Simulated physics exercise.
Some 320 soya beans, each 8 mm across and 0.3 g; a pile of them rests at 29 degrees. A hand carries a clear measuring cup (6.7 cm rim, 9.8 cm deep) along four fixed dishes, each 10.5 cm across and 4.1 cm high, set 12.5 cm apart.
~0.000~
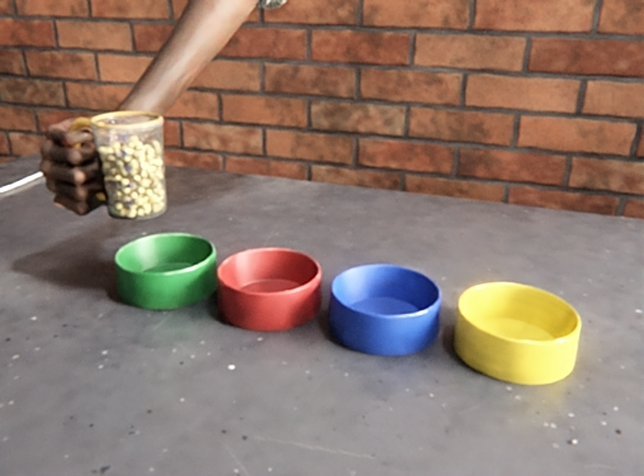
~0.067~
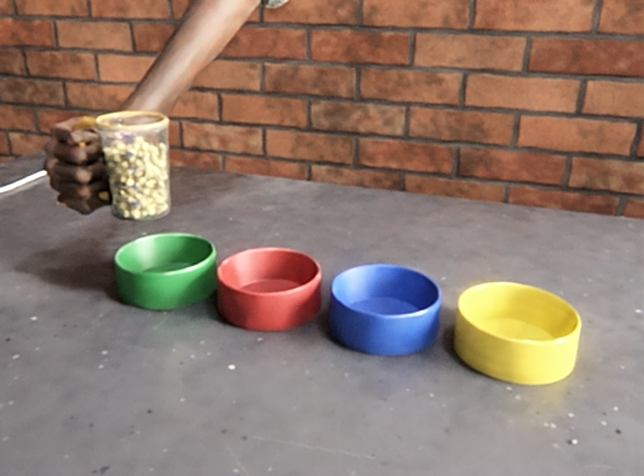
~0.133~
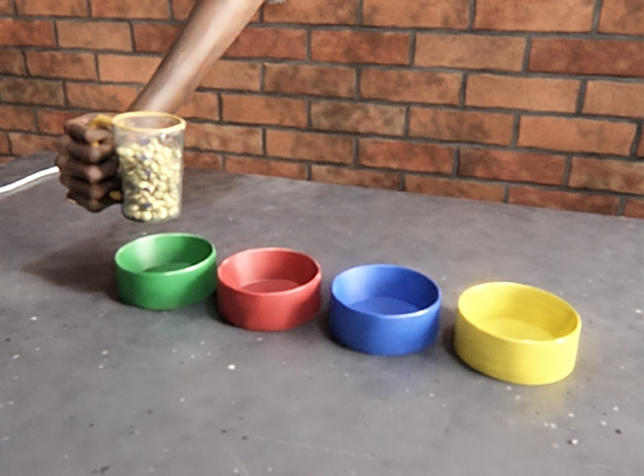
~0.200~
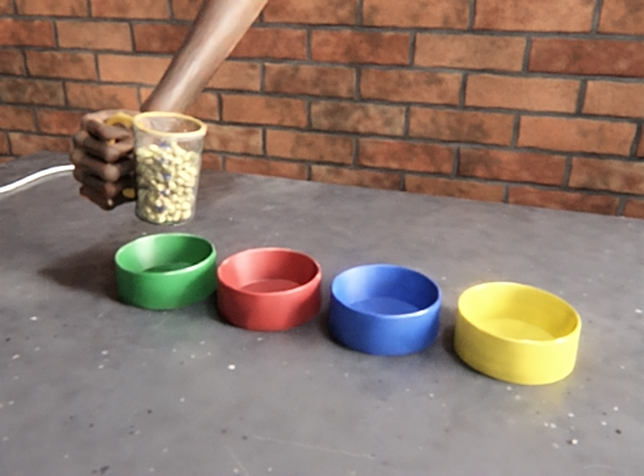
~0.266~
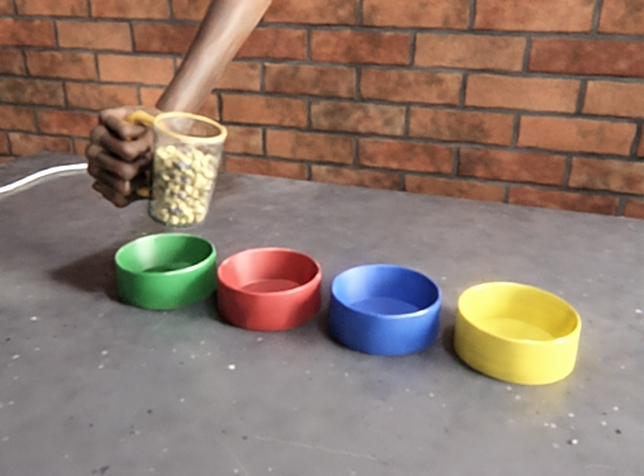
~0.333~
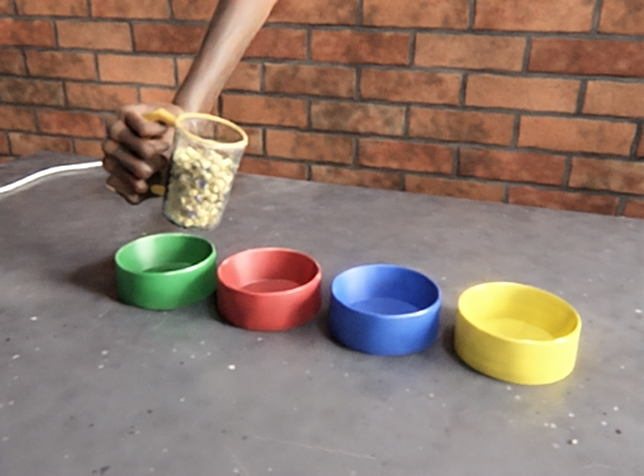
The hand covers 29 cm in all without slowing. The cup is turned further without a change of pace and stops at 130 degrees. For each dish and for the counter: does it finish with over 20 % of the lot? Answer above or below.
Red: Below, blue: Below, green: Below, yellow: Above, counter: Above.
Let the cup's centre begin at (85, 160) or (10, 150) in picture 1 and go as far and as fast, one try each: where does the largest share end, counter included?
The winner: Blue; red.
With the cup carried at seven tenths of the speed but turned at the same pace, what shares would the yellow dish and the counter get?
In that case yellow 40, counter 50.
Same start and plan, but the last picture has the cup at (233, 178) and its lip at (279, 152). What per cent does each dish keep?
Red 0, blue 10, green 0, yellow 30.
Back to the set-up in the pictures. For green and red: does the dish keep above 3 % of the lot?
Green no; red no.
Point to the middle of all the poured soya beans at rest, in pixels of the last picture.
At about (460, 329).
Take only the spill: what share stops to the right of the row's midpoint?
Roughly 100 per cent.
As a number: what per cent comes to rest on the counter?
About 55 per cent.
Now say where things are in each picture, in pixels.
The first frame shows cup at (132, 166), tilt 0 degrees, lip at (155, 123), moved 0.0 cm; middle of the pieces at (133, 178); green dish at (166, 253); red dish at (269, 270); blue dish at (386, 289); yellow dish at (518, 311).
The second frame shows cup at (137, 167), tilt 1 degrees, lip at (161, 124), moved 0.6 cm; middle of the pieces at (137, 178).
The third frame shows cup at (150, 168), tilt 5 degrees, lip at (178, 128), moved 2.2 cm; middle of the pieces at (150, 180).
The fourth frame shows cup at (167, 170), tilt 10 degrees, lip at (199, 133), moved 4.2 cm; middle of the pieces at (166, 182).
The fifth frame shows cup at (184, 172), tilt 14 degrees, lip at (220, 138), moved 6.2 cm; middle of the pieces at (182, 184).
The sixth frame shows cup at (201, 174), tilt 19 degrees, lip at (242, 144), moved 8.2 cm; middle of the pieces at (198, 186); green dish at (166, 253); red dish at (269, 270); blue dish at (386, 289); yellow dish at (518, 311). The cup turns about 70 degrees a second and travels 30 cm a second.
After 1.09 s, tilt 71 degrees; cup holds 100 %.
After 1.59 s, tilt 105 degrees; cup holds 90 %, yellow 5 %.
After 2.16 s, tilt 130 degrees; cup holds 0 %, blue 10 %, yellow 35 %.
In the end, at 2.9 s, red 0 %, blue 10 %, green 0 %, yellow 35 %, counter 55 %.
